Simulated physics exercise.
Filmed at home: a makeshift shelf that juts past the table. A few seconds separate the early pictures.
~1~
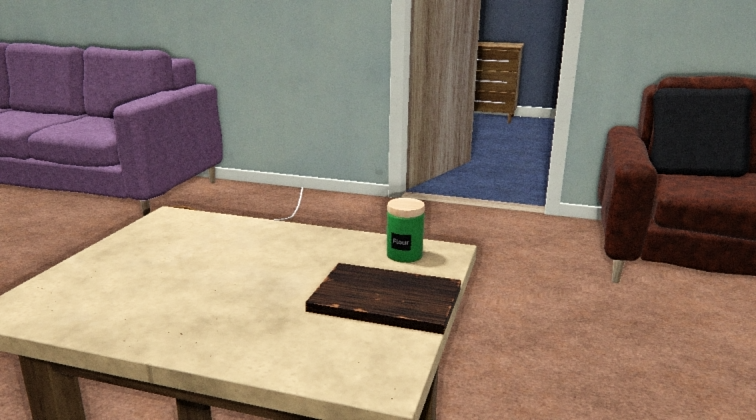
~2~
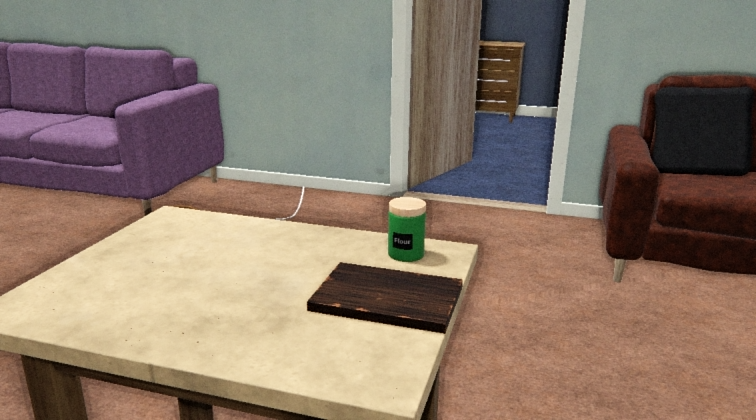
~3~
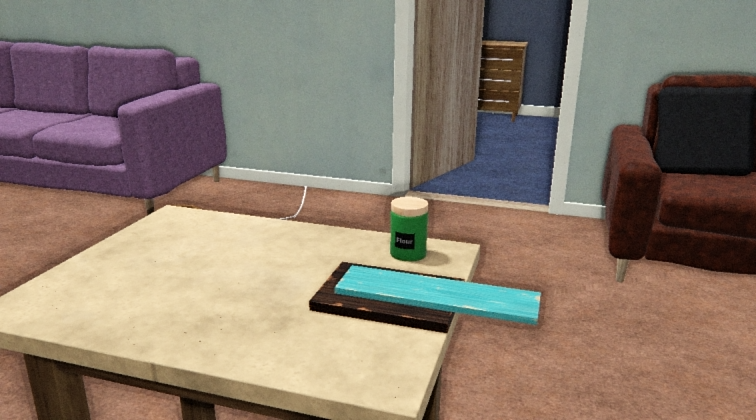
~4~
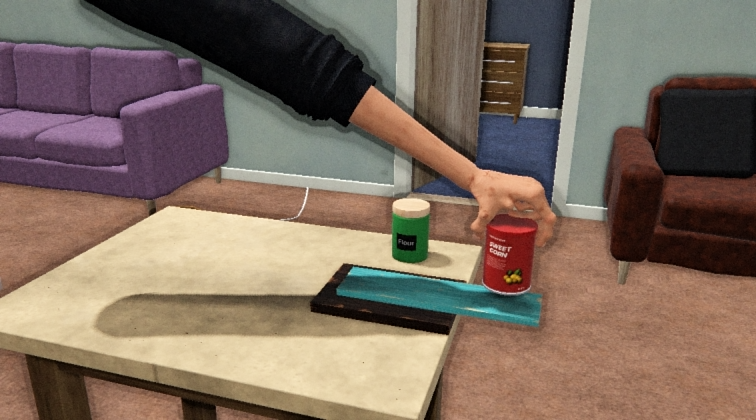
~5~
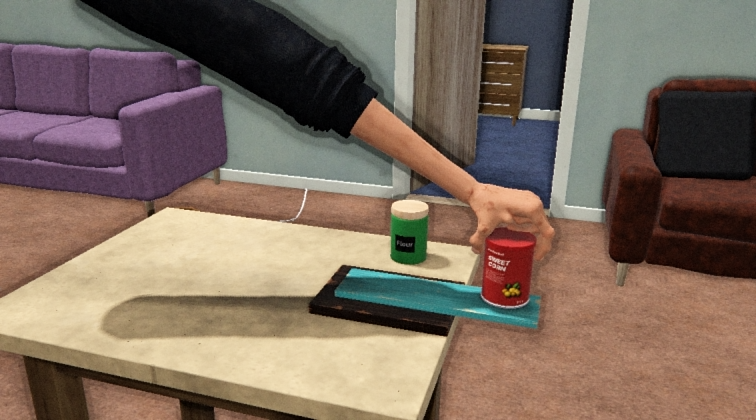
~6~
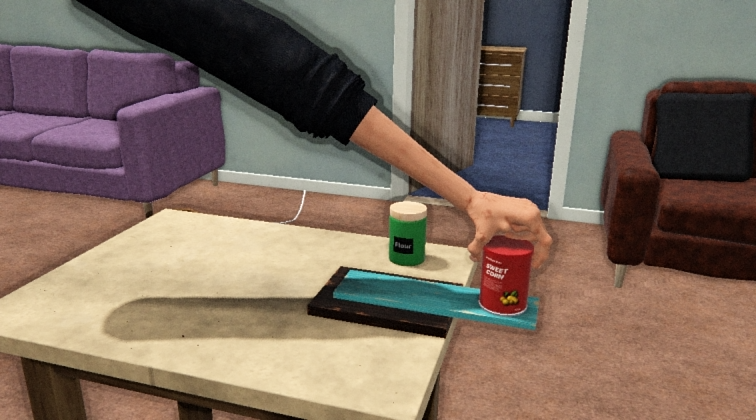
In the video, a green jar and a black slab sit on a table, then a turquoise plank appears across the slab, jutting past the table's edge, and a hand lowers a red tin onto the plank's overhanging part.
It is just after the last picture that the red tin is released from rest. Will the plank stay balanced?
My prediction: It will fail.
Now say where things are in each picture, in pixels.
The last thing is not in view yet; green jar (405, 230), in the first picture.
The last thing is not in view yet, in the second picture.
The last thing is not in view yet; black slab (390, 294), in the third picture.
Still above its spot; red tin (509, 254); green jar (411, 231), in the fourth picture.
Still above its spot; red tin (508, 268); turquoise plank (437, 296), in the fifth picture.
In place under the hand; red tin (505, 275); black slab (388, 299), in the sixth picture.
Then, 0.50 s after the last picture, turquoise plank and red tin now down on the floor or falling.
Then, 0.70 s after the last picture, things are still on the move.
By the end, down on the floor or falling, turquoise plank and red tin; the other 2 in place. The plank comes down.
